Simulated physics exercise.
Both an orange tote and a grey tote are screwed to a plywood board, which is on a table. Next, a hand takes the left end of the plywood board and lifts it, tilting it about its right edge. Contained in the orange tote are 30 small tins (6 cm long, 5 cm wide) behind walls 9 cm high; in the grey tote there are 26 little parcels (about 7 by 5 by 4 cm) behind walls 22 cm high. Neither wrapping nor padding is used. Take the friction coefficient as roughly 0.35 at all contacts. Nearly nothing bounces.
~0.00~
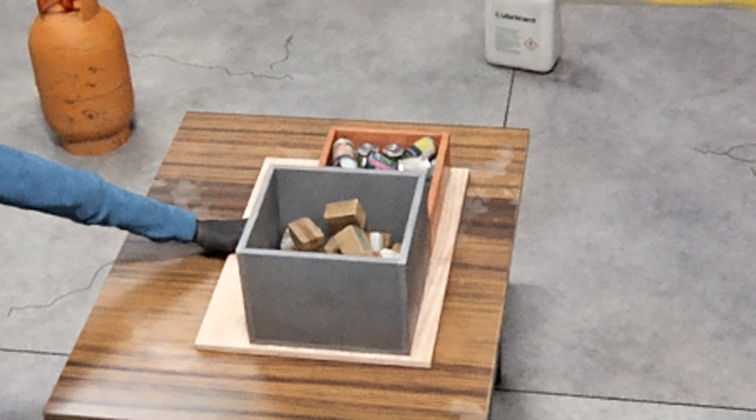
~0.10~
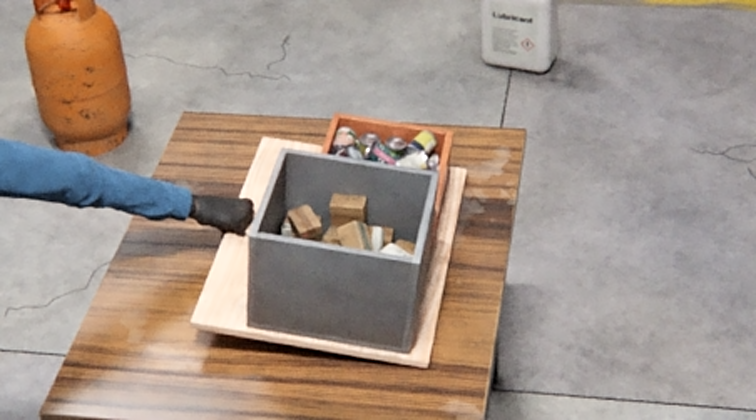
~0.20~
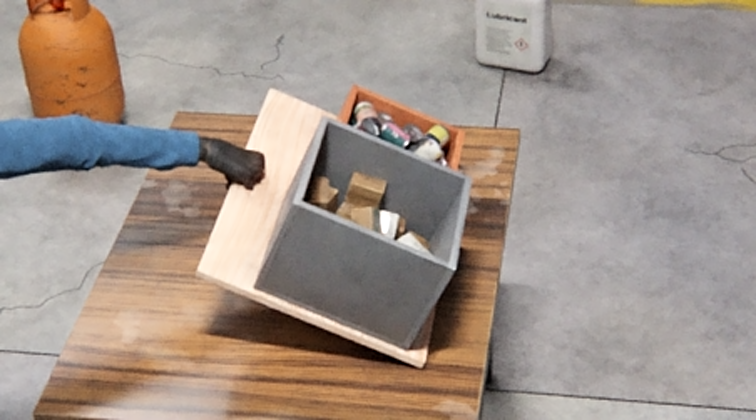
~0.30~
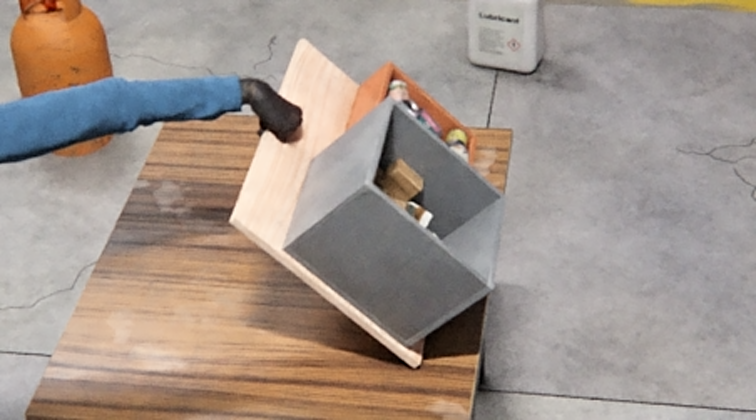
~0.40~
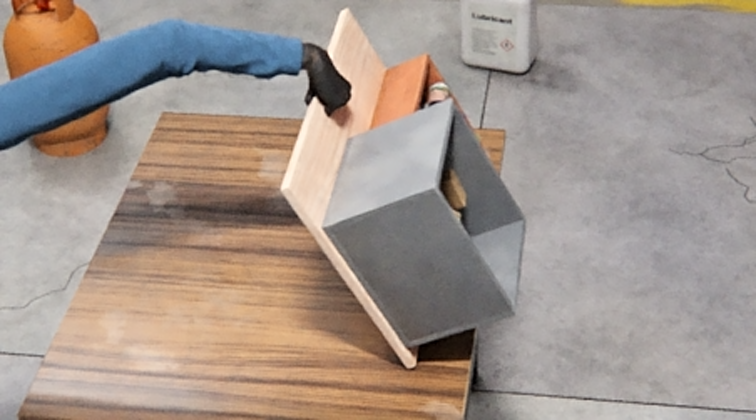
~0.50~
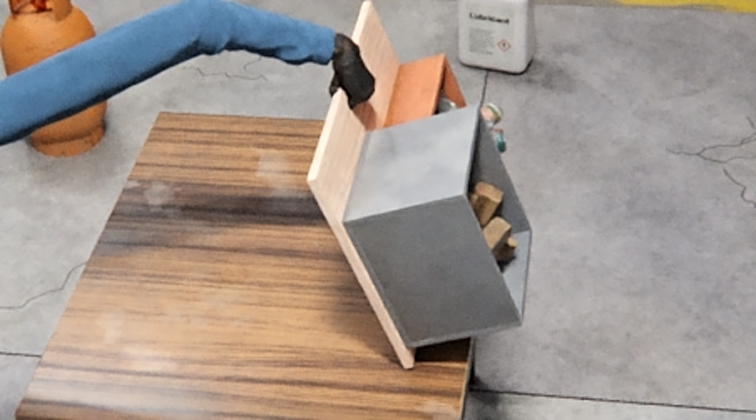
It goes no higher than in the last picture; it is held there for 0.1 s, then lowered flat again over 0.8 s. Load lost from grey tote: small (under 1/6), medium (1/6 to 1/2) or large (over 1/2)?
Small.
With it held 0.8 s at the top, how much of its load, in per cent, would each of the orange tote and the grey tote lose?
With that change, orange tote sheds 50 percent and grey tote sheds 10 percent.
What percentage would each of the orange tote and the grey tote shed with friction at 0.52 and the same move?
Then the orange tote sheds 60 per cent, while the grey tote sheds 20 per cent.
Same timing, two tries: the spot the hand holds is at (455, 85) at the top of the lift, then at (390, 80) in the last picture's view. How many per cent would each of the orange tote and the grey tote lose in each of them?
First try, then second: The orange tote sheds 80 then 70 per cent, and the grey tote sheds 60 then 40 per cent.
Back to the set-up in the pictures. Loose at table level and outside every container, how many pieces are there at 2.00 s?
My count comes to close to 0.
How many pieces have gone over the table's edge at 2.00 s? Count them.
Around 16, roughly.
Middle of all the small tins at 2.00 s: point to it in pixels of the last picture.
At about (397, 201).
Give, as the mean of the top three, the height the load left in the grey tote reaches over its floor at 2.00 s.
That is close to 16 centimetres.
After 0.74 s, tilt 64°; the orange tote is down by 11 of 30 and the grey tote is down by 2 of 26.
After 1.04 s, tilt 30°; the orange tote is down by 13 of 30 and the grey tote is down by 2 of 26.
After 1.46 s, tilt 0°; the orange tote is down by 13 of 30 and the grey tote is down by 2 of 26.
Outcome (at 2.00 s), the orange tote is down by 13 of 30 and the grey tote is down by 2 of 26. Asked share, 2 of 26, 8 per cent.
